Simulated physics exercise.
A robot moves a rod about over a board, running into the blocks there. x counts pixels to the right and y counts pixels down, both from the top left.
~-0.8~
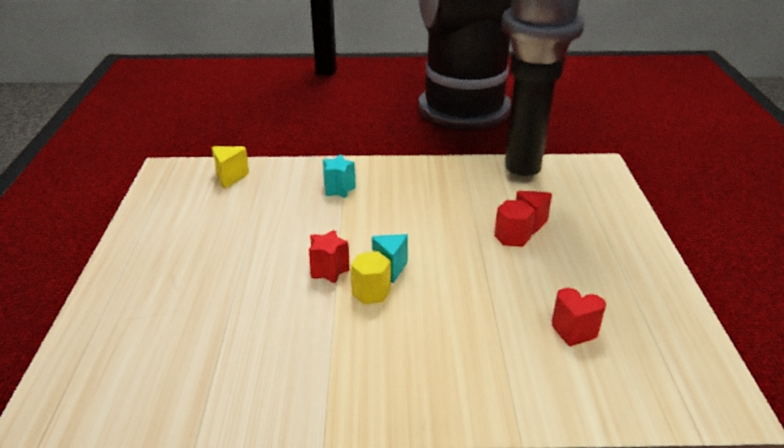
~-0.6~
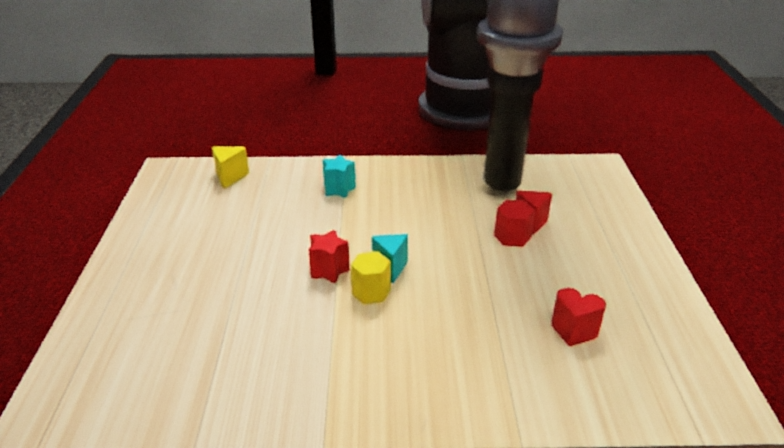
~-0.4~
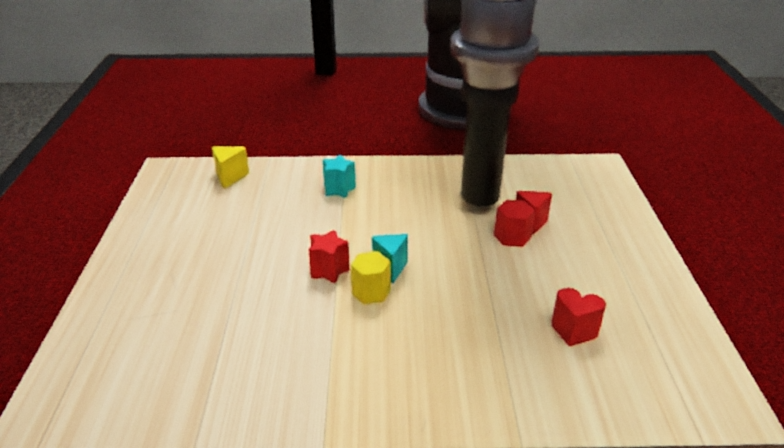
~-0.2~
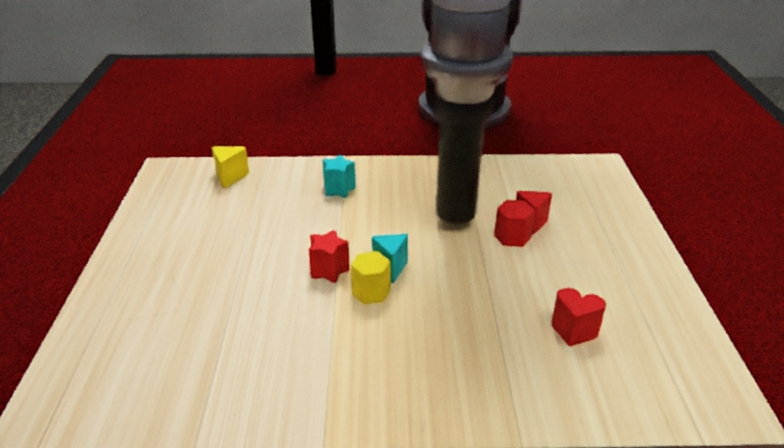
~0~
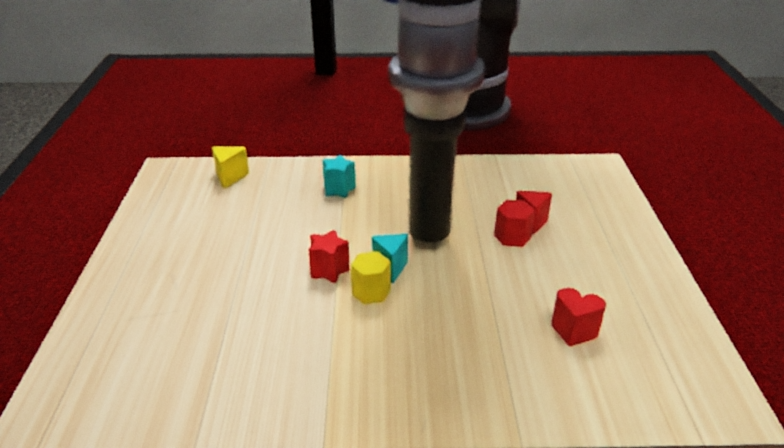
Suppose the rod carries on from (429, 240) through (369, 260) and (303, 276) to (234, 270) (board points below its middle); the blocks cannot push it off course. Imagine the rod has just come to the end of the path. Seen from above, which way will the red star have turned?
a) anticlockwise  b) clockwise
Letter a.
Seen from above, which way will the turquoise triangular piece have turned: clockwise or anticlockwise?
Counterclockwise rotation.
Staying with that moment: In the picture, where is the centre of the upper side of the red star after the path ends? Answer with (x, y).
It comes to (205, 264).
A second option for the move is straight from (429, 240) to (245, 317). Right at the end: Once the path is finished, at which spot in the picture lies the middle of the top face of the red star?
It is going to be at (267, 248).
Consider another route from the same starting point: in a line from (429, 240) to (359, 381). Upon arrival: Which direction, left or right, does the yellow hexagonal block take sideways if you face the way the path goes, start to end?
Measured against the direction from start to end, the yellow hexagonal block shifts toward the right-hand side.
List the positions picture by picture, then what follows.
In the first picture, rod's lower end (523, 167); red star (327, 241); yellow hexagonal block (370, 262); turquoise triangular piece (391, 241); red hexagonal block (516, 208).
In the second picture, rod (503, 181); blocks still.
In the third picture, rod (480, 196); blocks still.
In the fourth picture, rod (456, 212); blocks still.
In the fifth picture, rod (430, 230); red star (327, 241); yellow hexagonal block (370, 262); turquoise triangular piece (391, 241); red hexagonal block (516, 208).
The first path, step by step. One third of the way, rod (369, 249); yellow hexagonal block (368, 266); turquoise triangular piece (386, 249), turned 15° anticlockwise.
Two thirds of the way, rod (301, 266); red star (260, 256), turned 15° clockwise; yellow hexagonal block (368, 267); turquoise triangular piece (386, 249), turned 20° anticlockwise.
At the end, rod (232, 260); red star (205, 264), turned 30° anticlockwise; yellow hexagonal block (368, 267); turquoise triangular piece (386, 249), turned 20° anticlockwise; red hexagonal block still.
